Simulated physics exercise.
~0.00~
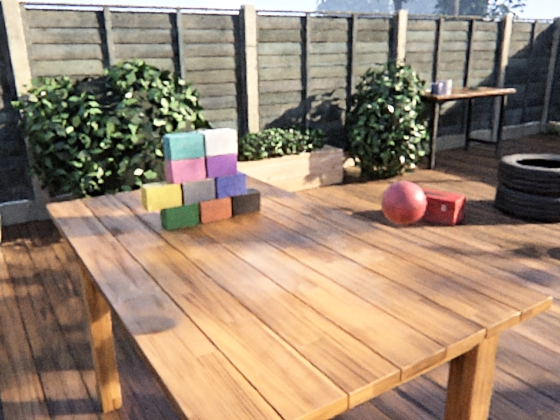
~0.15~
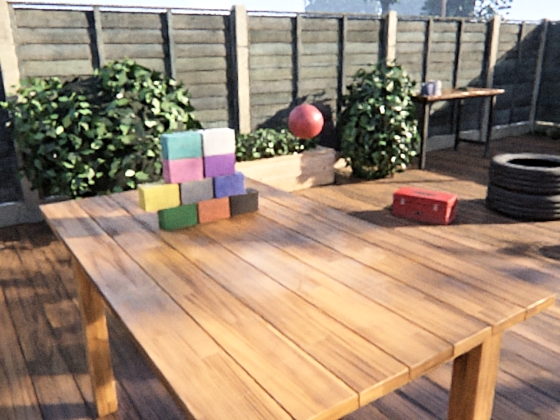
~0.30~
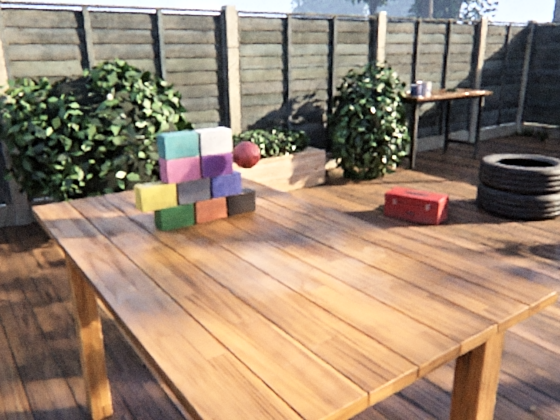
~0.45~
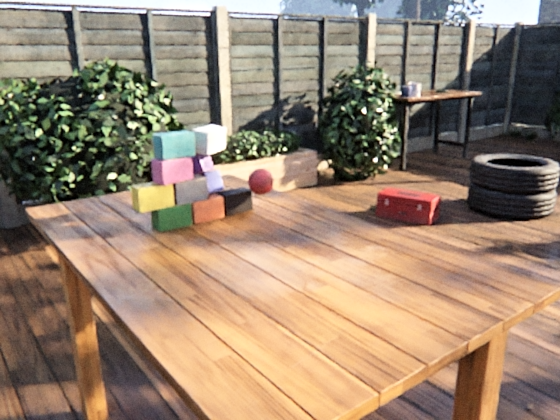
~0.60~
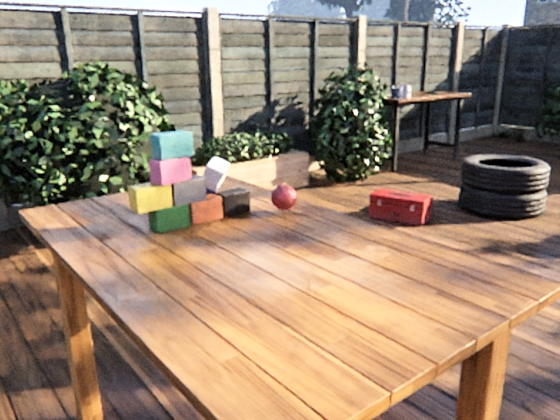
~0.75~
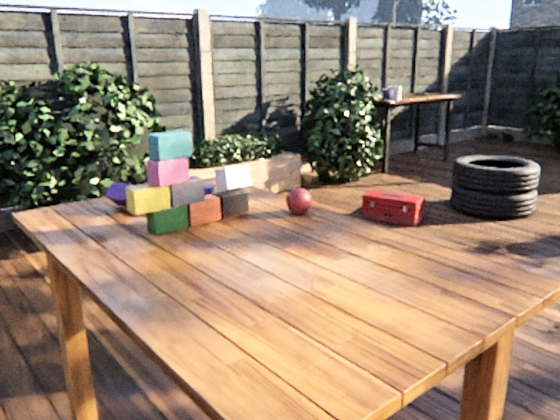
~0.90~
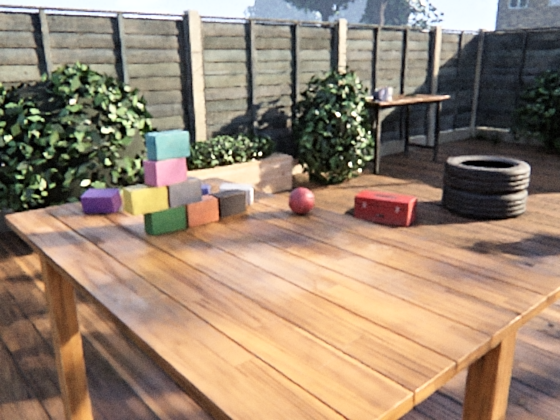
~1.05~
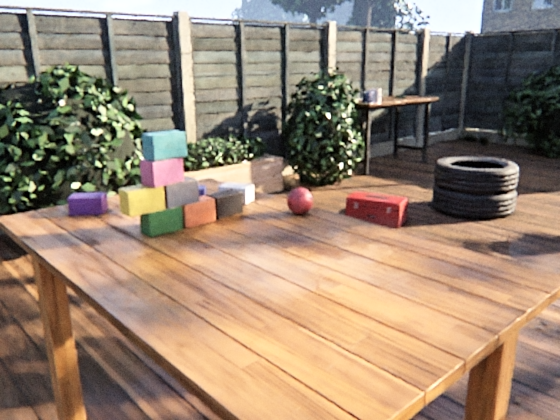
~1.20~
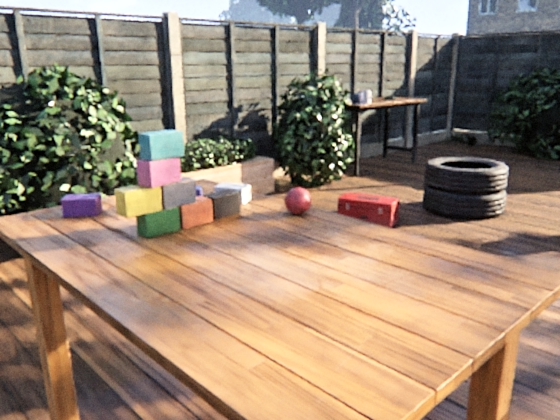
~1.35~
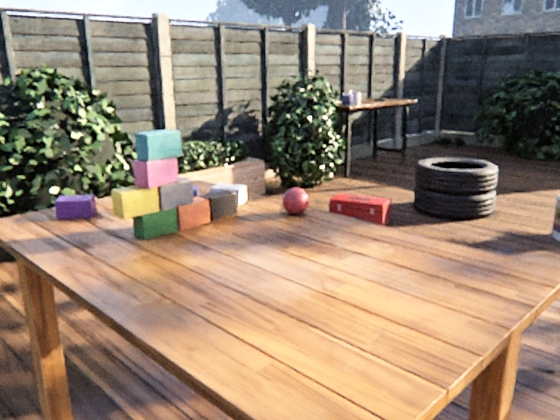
The clip opens on a stack of coloured blocks on a wooden table in a fenced yard, with a red ball off to the right near a red box. The ball rises to the left, then dips into the upper right side of the stack. The purple and blue blocks tilt as the ball drops and bounces back to the right. The white block tumbles down on the right, while the purple one slips from view and reappears on the left. Both end on their sides, the blue block stays upright slightly shifted, the rest of the stack stands, and the ball settles on the table.
